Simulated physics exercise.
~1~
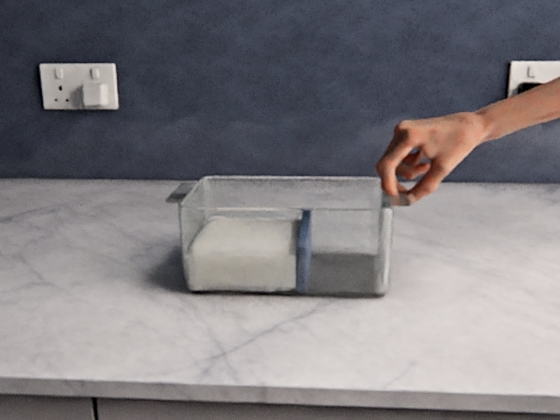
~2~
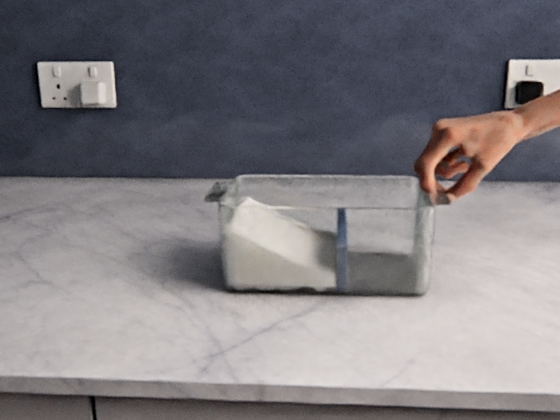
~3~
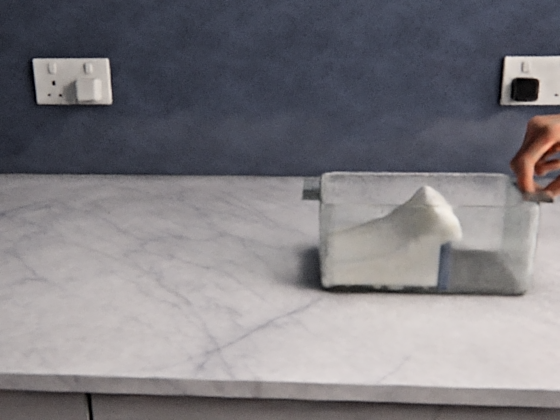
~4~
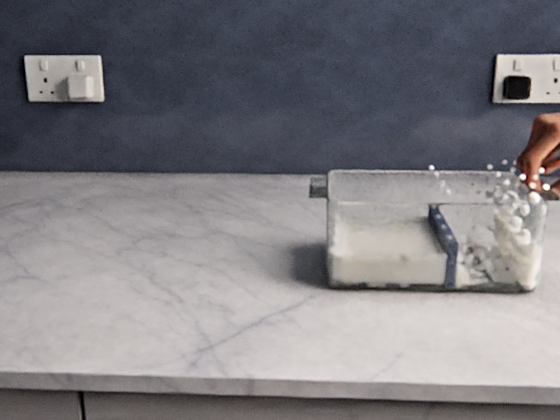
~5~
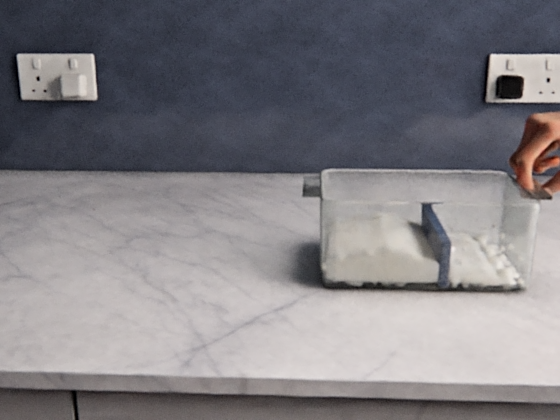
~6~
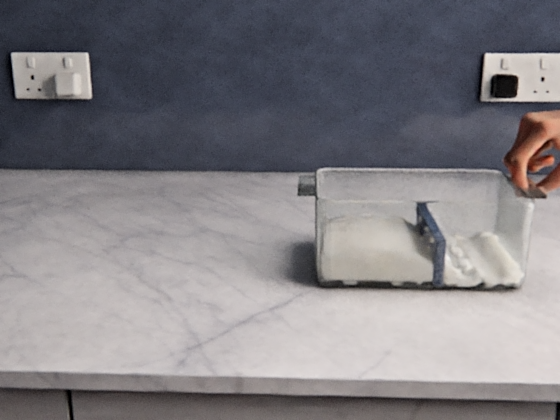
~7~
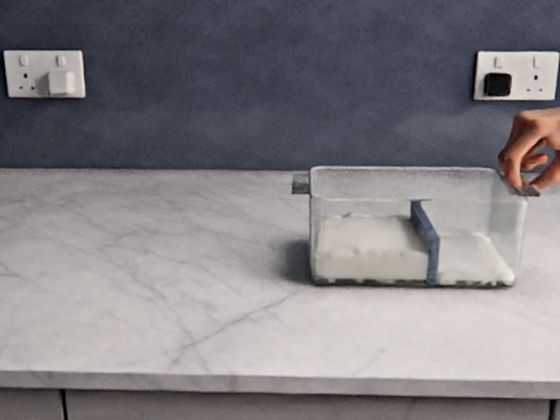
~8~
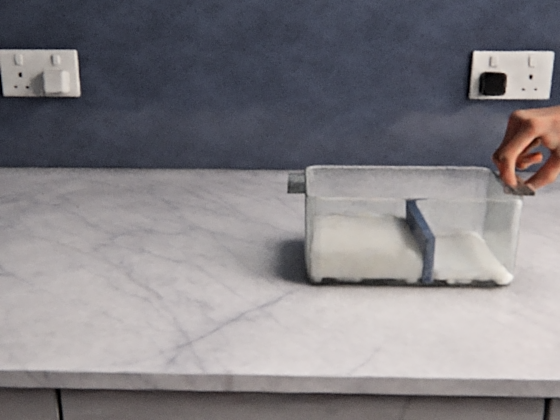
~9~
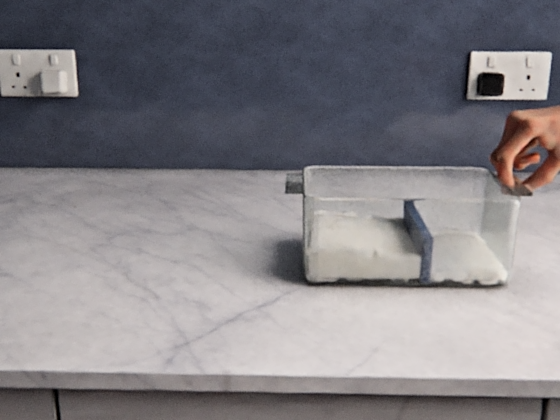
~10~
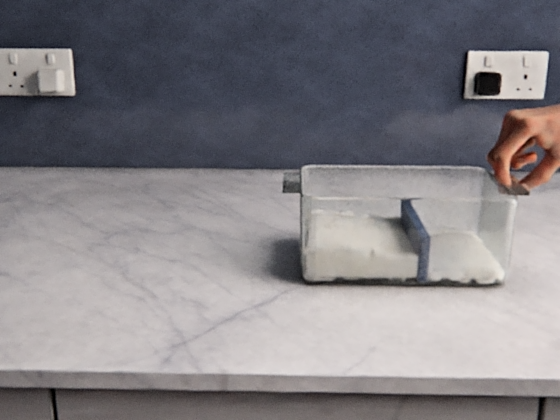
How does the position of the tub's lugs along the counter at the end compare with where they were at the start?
The lugs end up farther to the right along the counter, with the right one now below the right-hand wall socket, whereas at the start it was well to the left of that socket.
